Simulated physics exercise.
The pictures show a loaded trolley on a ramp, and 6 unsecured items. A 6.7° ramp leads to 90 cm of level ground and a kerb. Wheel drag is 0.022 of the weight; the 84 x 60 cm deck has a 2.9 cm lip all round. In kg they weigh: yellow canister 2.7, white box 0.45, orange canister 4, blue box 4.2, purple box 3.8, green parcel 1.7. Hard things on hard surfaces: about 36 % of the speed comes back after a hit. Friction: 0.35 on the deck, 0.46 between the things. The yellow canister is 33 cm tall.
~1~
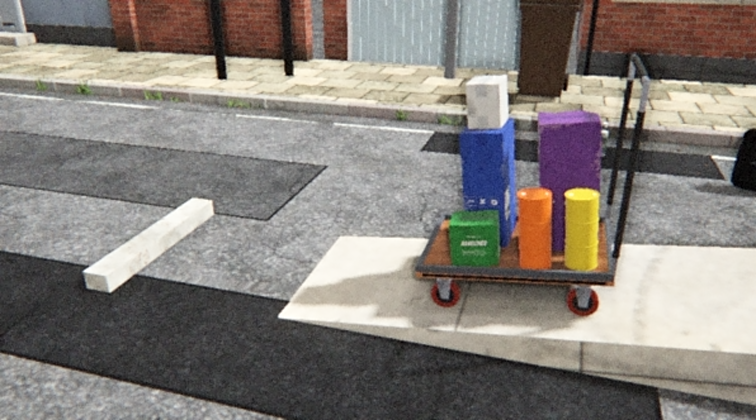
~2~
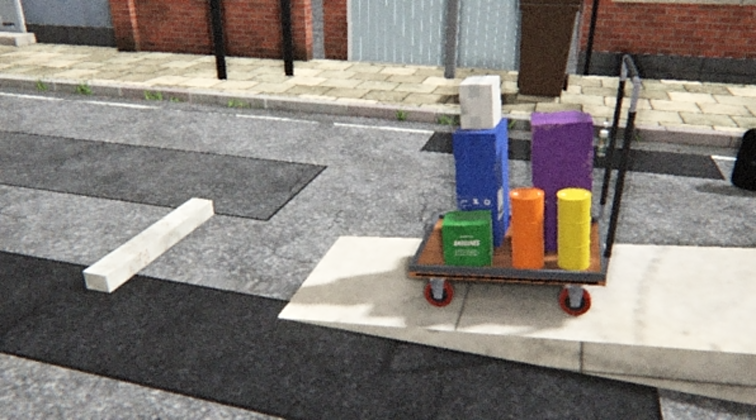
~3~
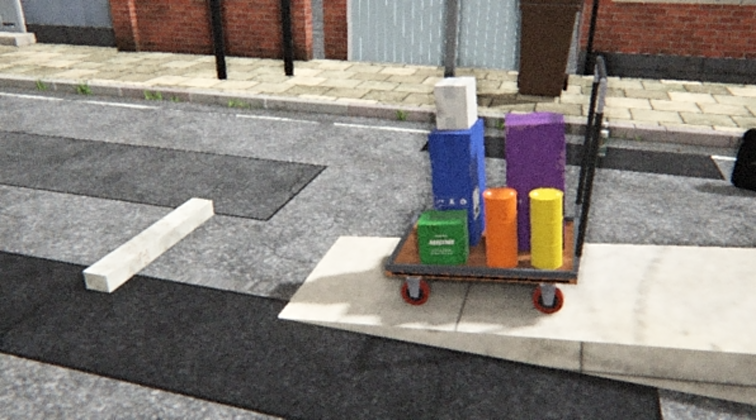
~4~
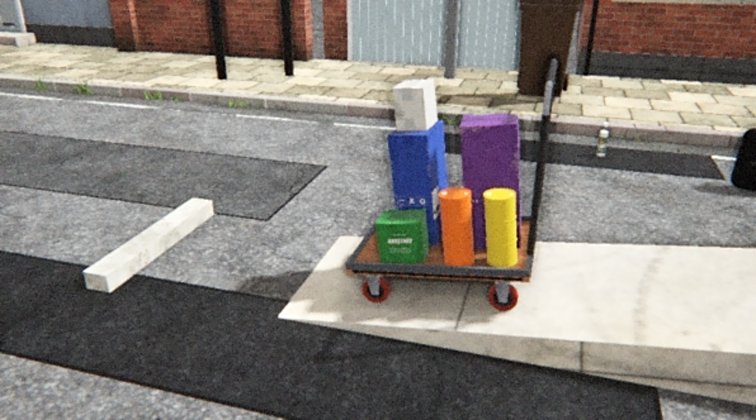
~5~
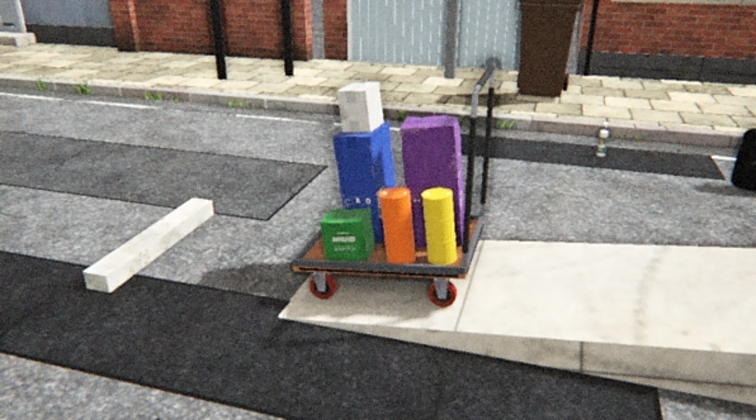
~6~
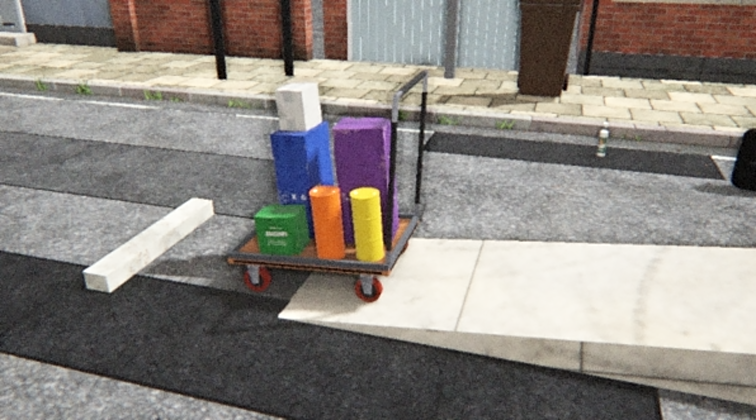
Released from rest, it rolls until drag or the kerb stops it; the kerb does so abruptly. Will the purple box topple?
The purple box stays upright.
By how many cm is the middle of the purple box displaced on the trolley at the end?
Some 20 cm.
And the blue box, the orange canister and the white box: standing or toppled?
The blue box topples; the orange canister is still upright; the white box topples.
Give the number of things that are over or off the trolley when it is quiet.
2 of them.
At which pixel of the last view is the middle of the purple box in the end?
At about (222, 172).
Then, 0.60 s on from there, trolley at the kerb; purple box moved 12 cm near (236, 173); white box moved 13 cm; blue box moved 12 cm.
Then, 0.70 s on from there, trolley at the kerb; purple box 3° off its base near (225, 171); white box 6° off its base; blue box 6° off its base.
Then, 1.20 s on from there, trolley at the kerb; white box and blue box now off the trolley; purple box moved 21 cm near (221, 171); yellow canister moved 22 cm.
Then, 1.60 s on from there, trolley at the kerb; purple box moved 20 cm near (222, 172); yellow canister moved 22 cm; orange canister moved 21 cm.
In the end, off the trolley and tipped over, white box and blue box; not toppled but over 10 cm from the start, yellow canister, orange canister, purple box and green parcel. At the end, from the last picture's camera, purple box near (222, 172).
